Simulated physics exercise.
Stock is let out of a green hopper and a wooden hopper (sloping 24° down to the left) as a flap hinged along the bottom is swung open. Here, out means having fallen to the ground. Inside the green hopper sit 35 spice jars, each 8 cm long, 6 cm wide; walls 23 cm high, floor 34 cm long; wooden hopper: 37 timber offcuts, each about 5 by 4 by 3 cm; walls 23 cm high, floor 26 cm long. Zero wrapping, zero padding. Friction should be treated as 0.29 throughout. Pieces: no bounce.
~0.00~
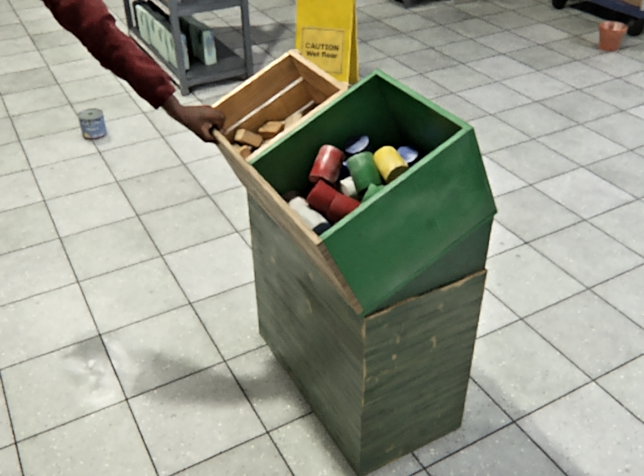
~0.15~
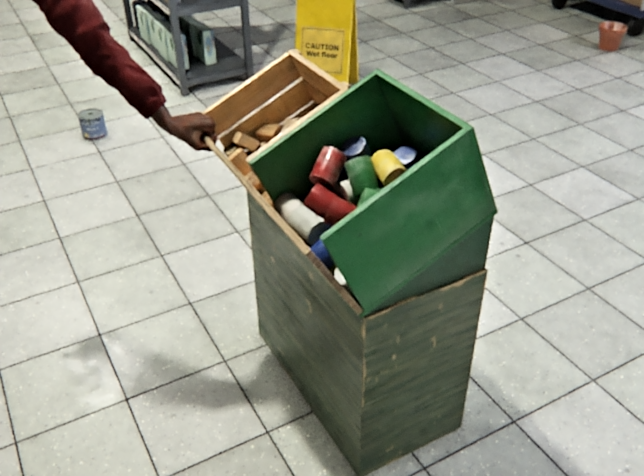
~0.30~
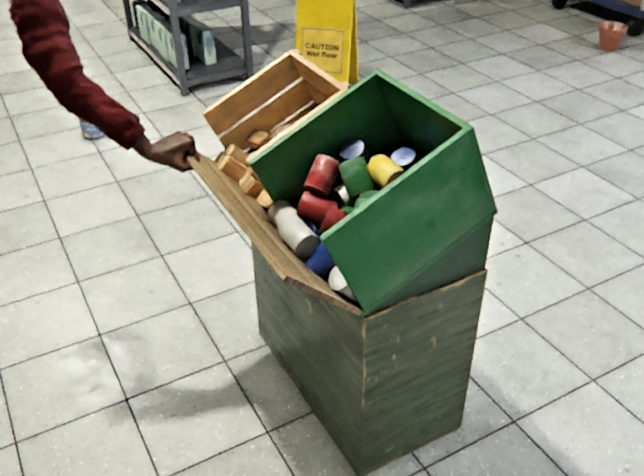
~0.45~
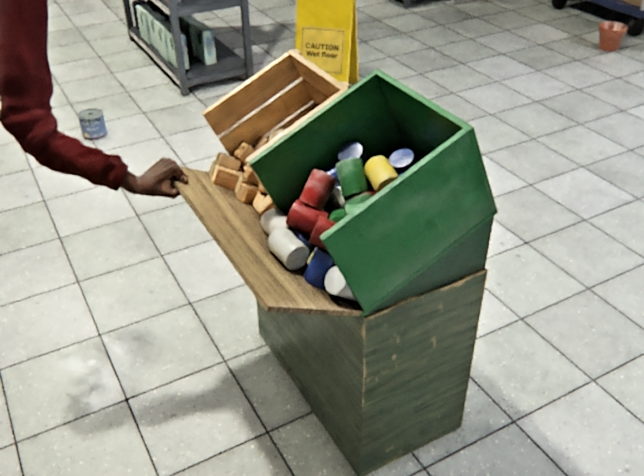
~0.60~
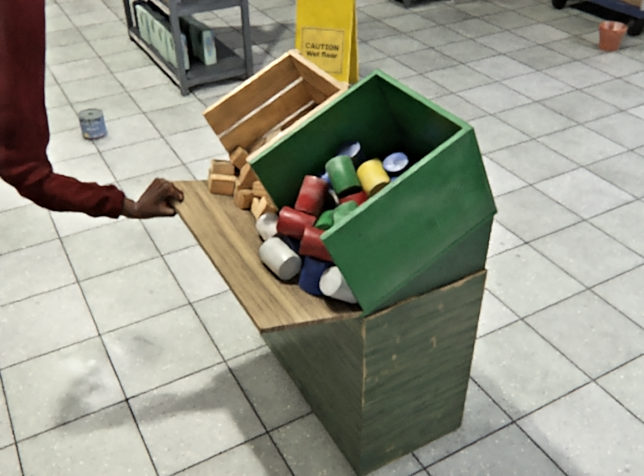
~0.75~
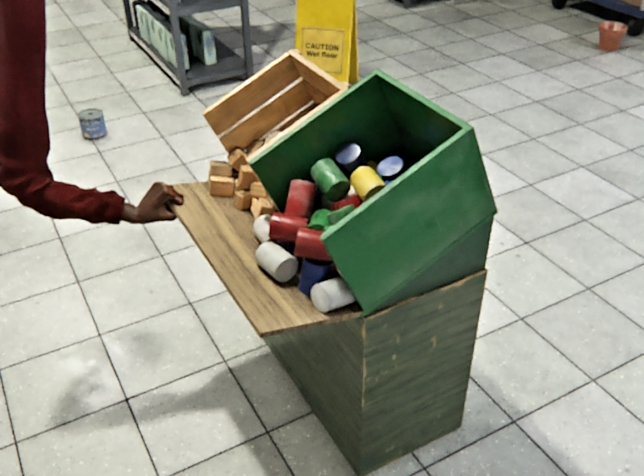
At first, a hand in a red sleeve holds the upright side flap of a green box of colorful cans and a wooden box of small blocks. The hand swings the flap down to the left, and cans and blocks shift onto its sloping surface, with little movement at the end.
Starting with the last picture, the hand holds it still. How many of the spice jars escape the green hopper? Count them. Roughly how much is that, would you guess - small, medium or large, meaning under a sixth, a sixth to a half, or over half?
Small, under a sixth.
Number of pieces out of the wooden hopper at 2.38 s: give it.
For the wooden hopper, some 0.
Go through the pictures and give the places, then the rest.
In the first frame (places track the rim corner closest to us here), green hopper (321, 239); wooden hopper (246, 161); flap down by 0°; none in free fall.
In the second frame, green hopper (321, 239); flap down by 7°.
In the third frame, green hopper (321, 239); flap down by 22°.
In the fourth frame, green hopper (321, 239); flap down by 39°.
In the fifth frame, green hopper (321, 239); flap down by 51°.
In the sixth frame, green hopper (321, 239); wooden hopper (246, 161); flap down by 54°; none in free fall.
After 1.16 s, the green hopper has all 35 and the wooden hopper has all 37.
After 1.67 s, the green hopper has all 35 and the wooden hopper has all 37.
After 2.38 s, the green hopper has all 35 and the wooden hopper has all 37.
Outcome (at 3.30 s), the green hopper has all 35 and the wooden hopper has all 37. Asked share, 0 of 35, 0 per cent.
